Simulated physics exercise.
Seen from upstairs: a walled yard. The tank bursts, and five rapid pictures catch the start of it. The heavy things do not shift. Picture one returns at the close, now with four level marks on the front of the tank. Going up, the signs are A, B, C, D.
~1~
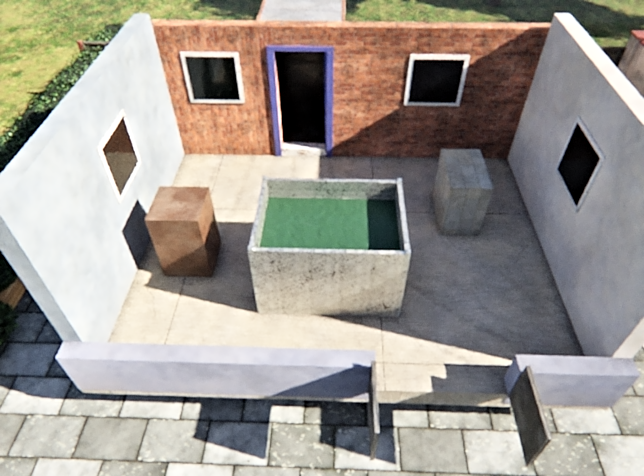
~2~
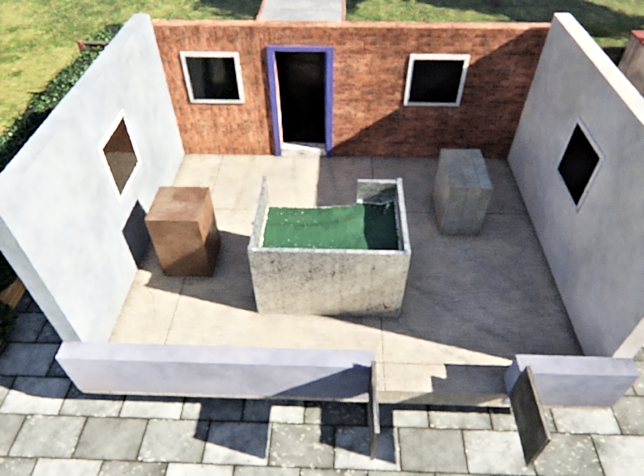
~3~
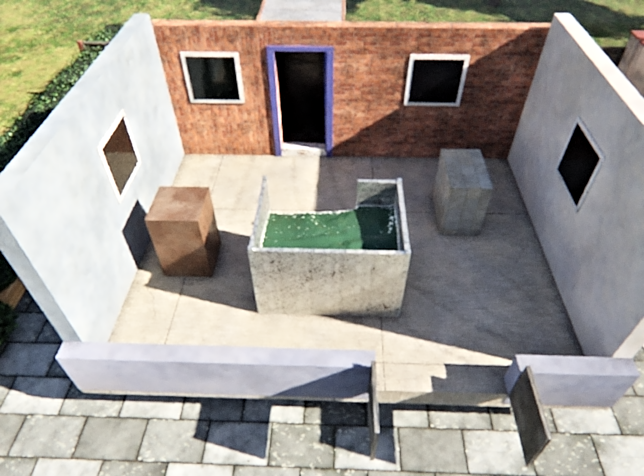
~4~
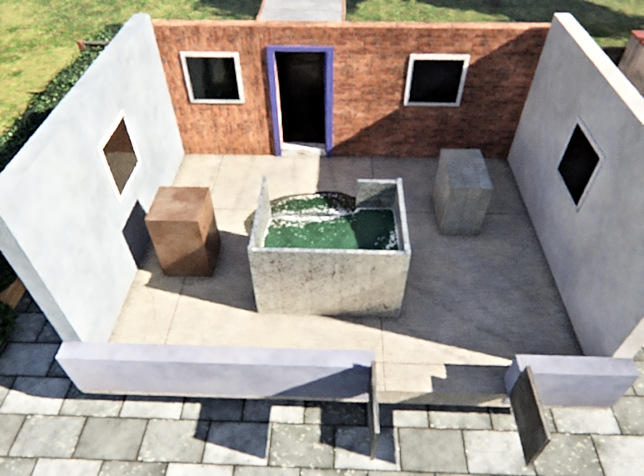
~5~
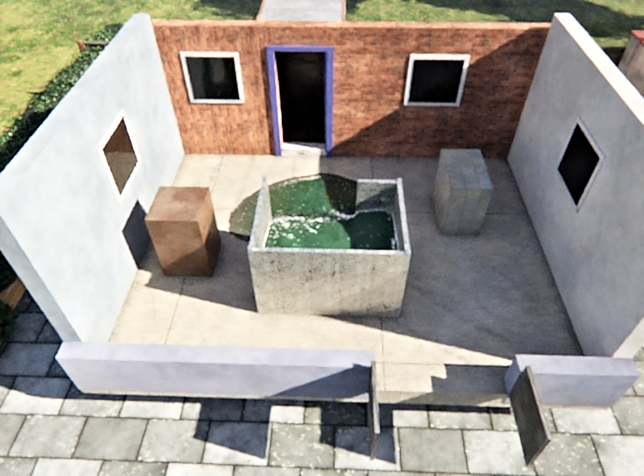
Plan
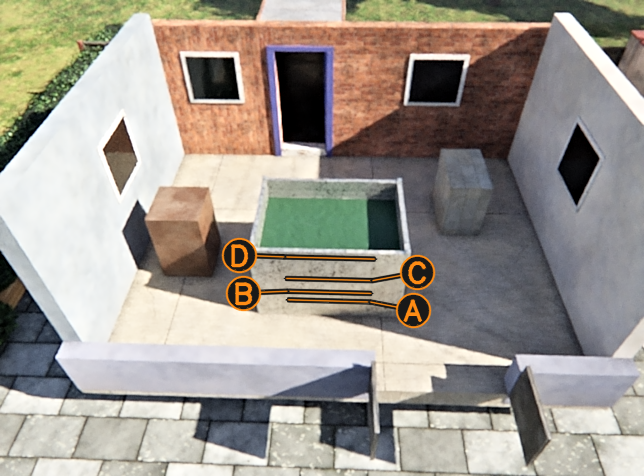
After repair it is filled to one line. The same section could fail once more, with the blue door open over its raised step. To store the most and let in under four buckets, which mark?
Choose A.
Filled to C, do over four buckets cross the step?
Yes, it does.
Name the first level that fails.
That would be B.
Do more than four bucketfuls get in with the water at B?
Yes, that goes wrong.
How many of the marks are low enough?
One.
In orange, A at (329, 300); B at (329, 292); C at (329, 279); D at (329, 258); from the bottom up A, B, C, D.
With A, a splash gets over, under a bucket.
With B, about 8 bucketfuls get in.
With C, dozens of bucketfuls pour in.
With D, dozens of bucketfuls pour in.
